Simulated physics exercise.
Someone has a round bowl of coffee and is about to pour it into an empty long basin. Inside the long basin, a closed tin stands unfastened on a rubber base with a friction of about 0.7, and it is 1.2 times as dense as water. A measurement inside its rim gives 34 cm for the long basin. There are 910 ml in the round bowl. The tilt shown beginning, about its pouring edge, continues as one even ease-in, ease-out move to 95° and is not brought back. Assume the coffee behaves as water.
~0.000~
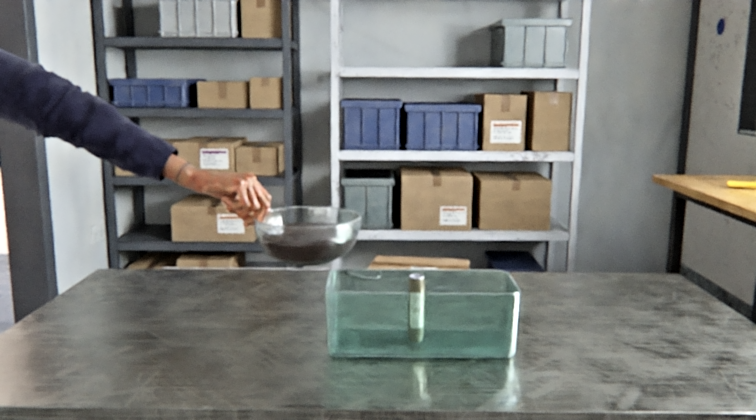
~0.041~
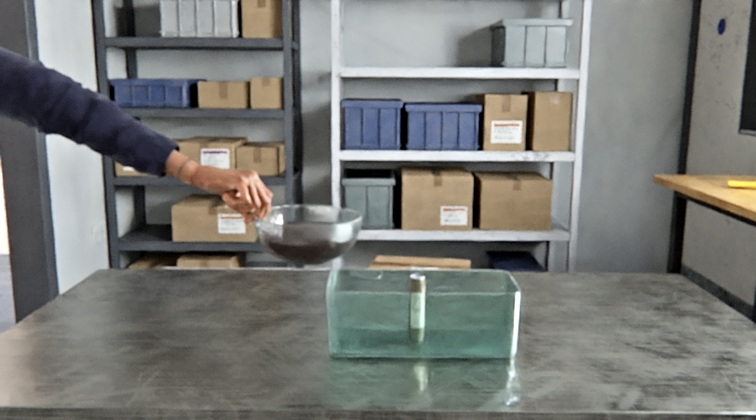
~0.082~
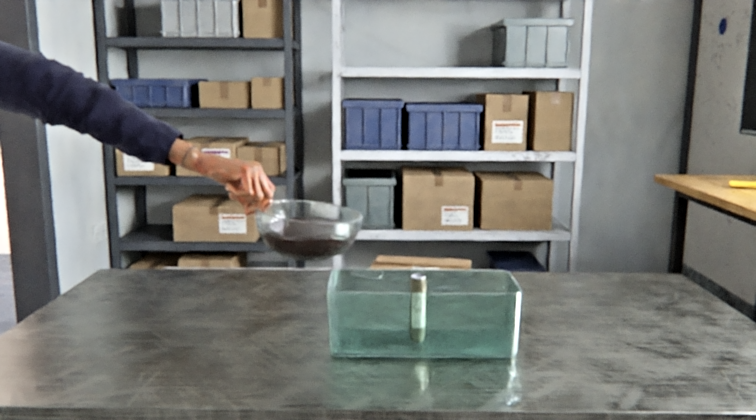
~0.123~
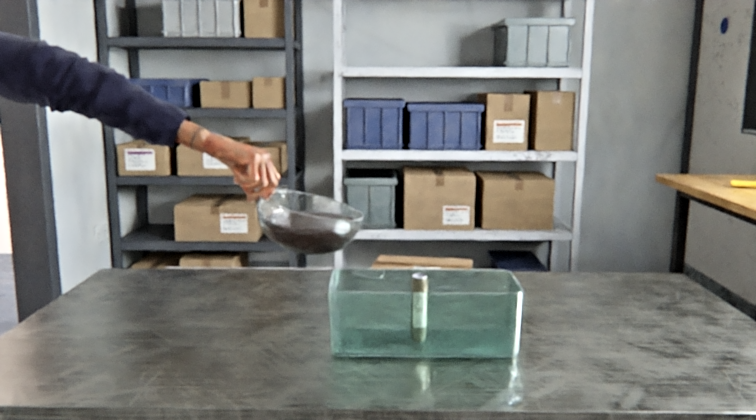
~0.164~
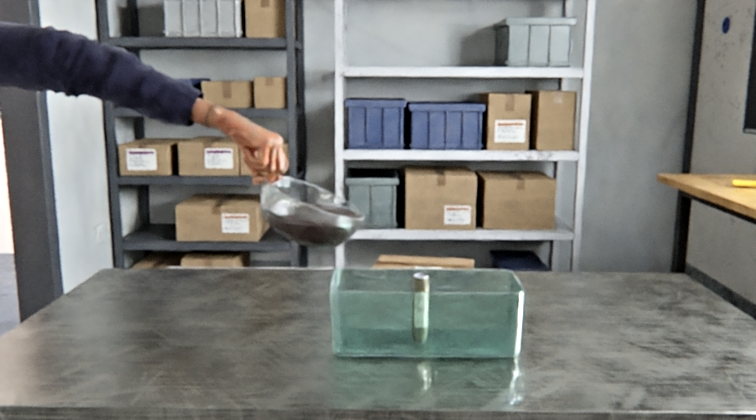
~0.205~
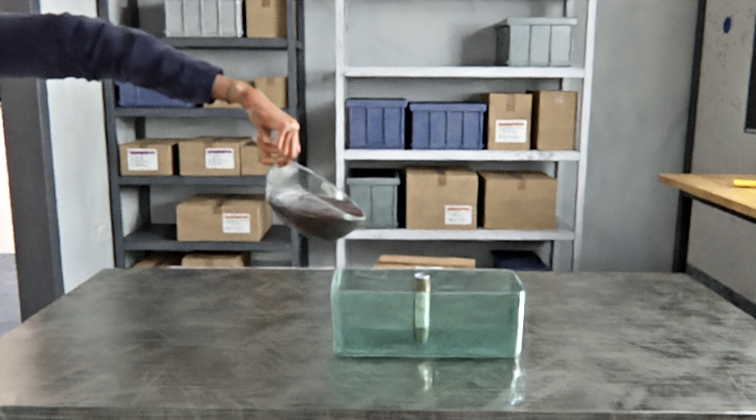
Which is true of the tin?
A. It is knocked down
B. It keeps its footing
It keeps its footing.
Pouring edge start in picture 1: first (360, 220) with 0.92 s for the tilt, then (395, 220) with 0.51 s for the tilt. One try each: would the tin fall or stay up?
First it tips over; then it tips over.
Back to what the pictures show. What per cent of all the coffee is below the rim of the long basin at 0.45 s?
Some 4 per cent.
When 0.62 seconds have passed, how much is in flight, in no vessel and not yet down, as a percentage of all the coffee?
About 18 per cent.
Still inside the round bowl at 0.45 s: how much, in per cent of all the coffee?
I reckon about 38 in a hundred is still held.
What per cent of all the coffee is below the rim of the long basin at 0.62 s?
Roughly 80 per cent.
By 0.45 s the tilt is 91° and 38 per cent is still to pour; the tin stands where it began.
By 0.62 s the tilt is 95° and 1 per cent is still to pour; the tin stands where it began.
By 0.81 s the tilt is 95° and 0 per cent is still to pour; the tin stands where it began.
By 1.01 s the tilt is 95° and 0 per cent is still to pour; the tin stands where it began.
At rest the tin stands where it began.
